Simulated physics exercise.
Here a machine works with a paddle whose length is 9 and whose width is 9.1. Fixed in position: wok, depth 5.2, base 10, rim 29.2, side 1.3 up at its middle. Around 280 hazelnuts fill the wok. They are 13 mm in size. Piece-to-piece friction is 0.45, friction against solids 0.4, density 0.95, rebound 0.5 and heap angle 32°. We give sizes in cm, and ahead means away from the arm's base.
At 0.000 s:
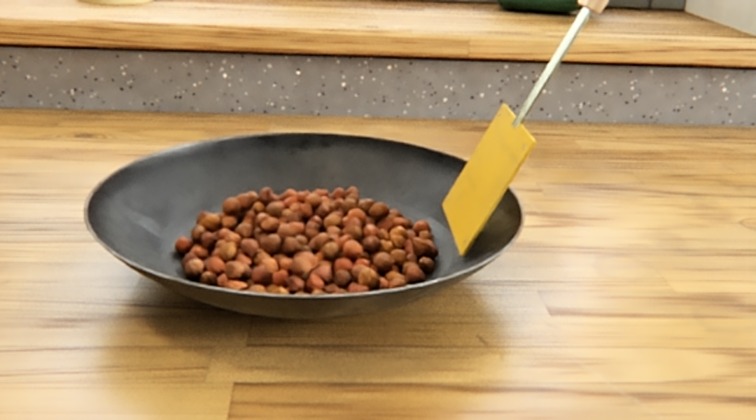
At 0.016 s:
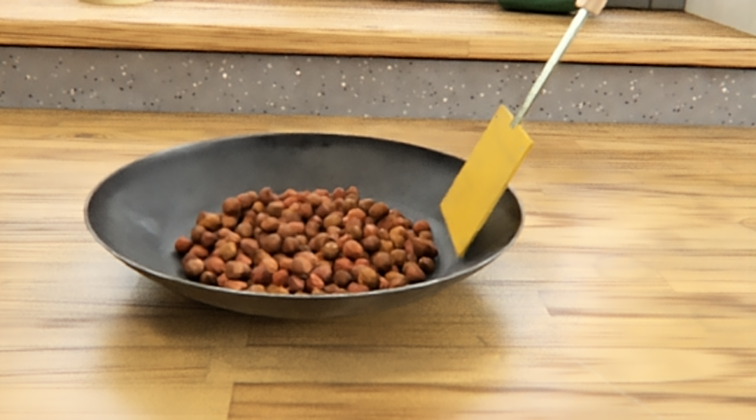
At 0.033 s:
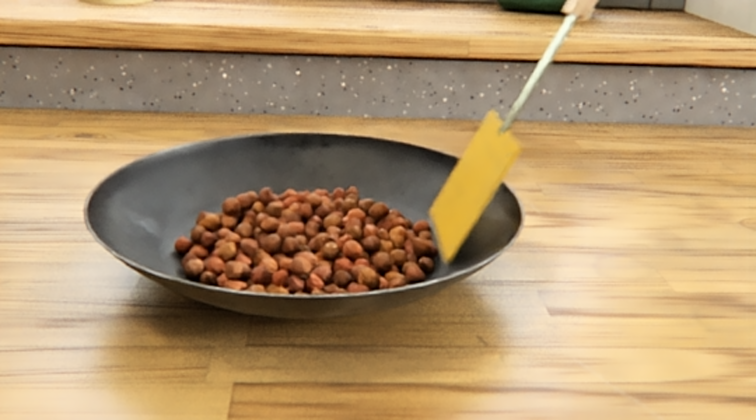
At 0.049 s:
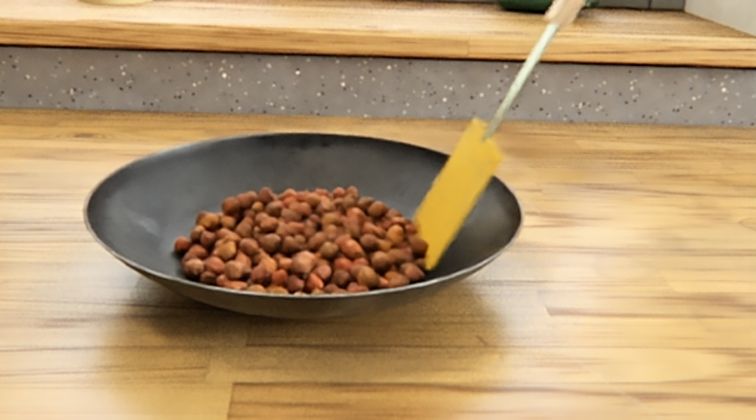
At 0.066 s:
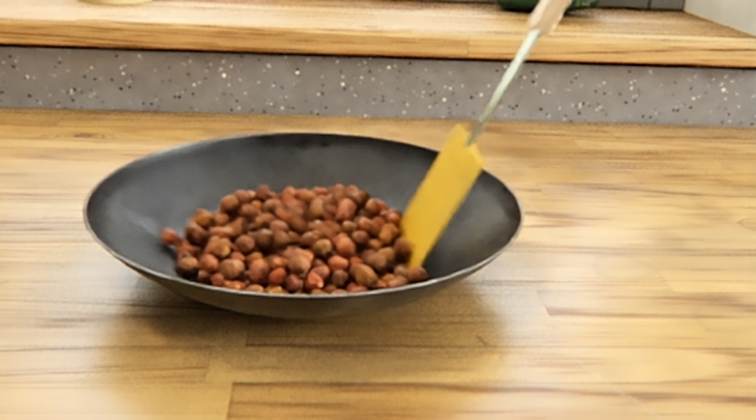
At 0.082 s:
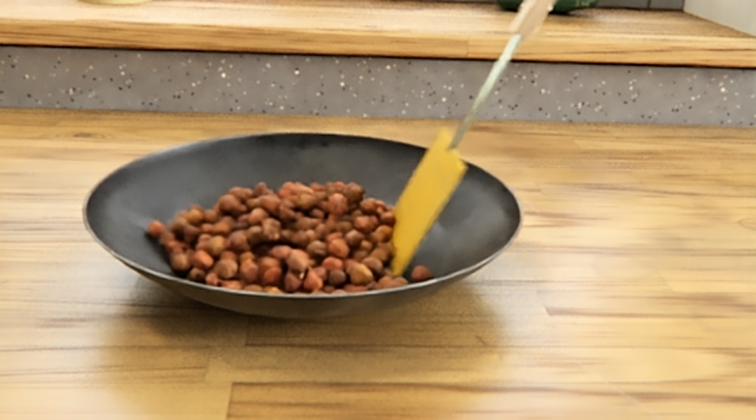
A yellow paddle on a thin handle moved left and down into a dark wok of round brown hazelnuts on a wooden counter, then pushed into the pile, shifting the nuts slightly left.
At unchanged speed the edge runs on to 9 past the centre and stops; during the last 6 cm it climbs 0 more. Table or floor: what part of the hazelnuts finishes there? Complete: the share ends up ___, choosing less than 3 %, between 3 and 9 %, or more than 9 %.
The share ends up more than 9 %.
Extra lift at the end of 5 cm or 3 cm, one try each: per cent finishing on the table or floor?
About 10 and 25 per cent.
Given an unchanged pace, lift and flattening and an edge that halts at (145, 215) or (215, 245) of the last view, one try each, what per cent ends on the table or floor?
Estimates, in order: 40 % and 5 %.
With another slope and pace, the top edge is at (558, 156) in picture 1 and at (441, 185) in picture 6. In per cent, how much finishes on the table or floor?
Off the vessel, on the table or floor: Some 40 percent.
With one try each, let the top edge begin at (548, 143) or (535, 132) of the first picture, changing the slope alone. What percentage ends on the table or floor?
Some 15 and 25 per cent.
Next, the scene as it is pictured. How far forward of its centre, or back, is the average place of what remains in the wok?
Some 5.0 cm ahead of the centre.
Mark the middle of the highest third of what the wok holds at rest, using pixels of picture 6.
At about (156, 214).
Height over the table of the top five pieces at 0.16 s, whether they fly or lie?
Estimated height above table: Approx. 5 cm.
After 0.16 s, sloping 64°, highest piece 5 above the table; 283 in the wok.
After 0.24 s, sloping 64°, highest piece 6 above the table; 283 in the wok.
After 0.48 s, sloping 64°, highest piece 6 above the table; 220 in the wok, 60 on the table or floor, 3 on the blade or in flight.
After 1.53 s, sloping 64°, highest piece 6 above the table; 220 in the wok, 63 on the table or floor.
In the end, 220 in the wok, 63 on the table or floor. That is 22 % on the table or floor.
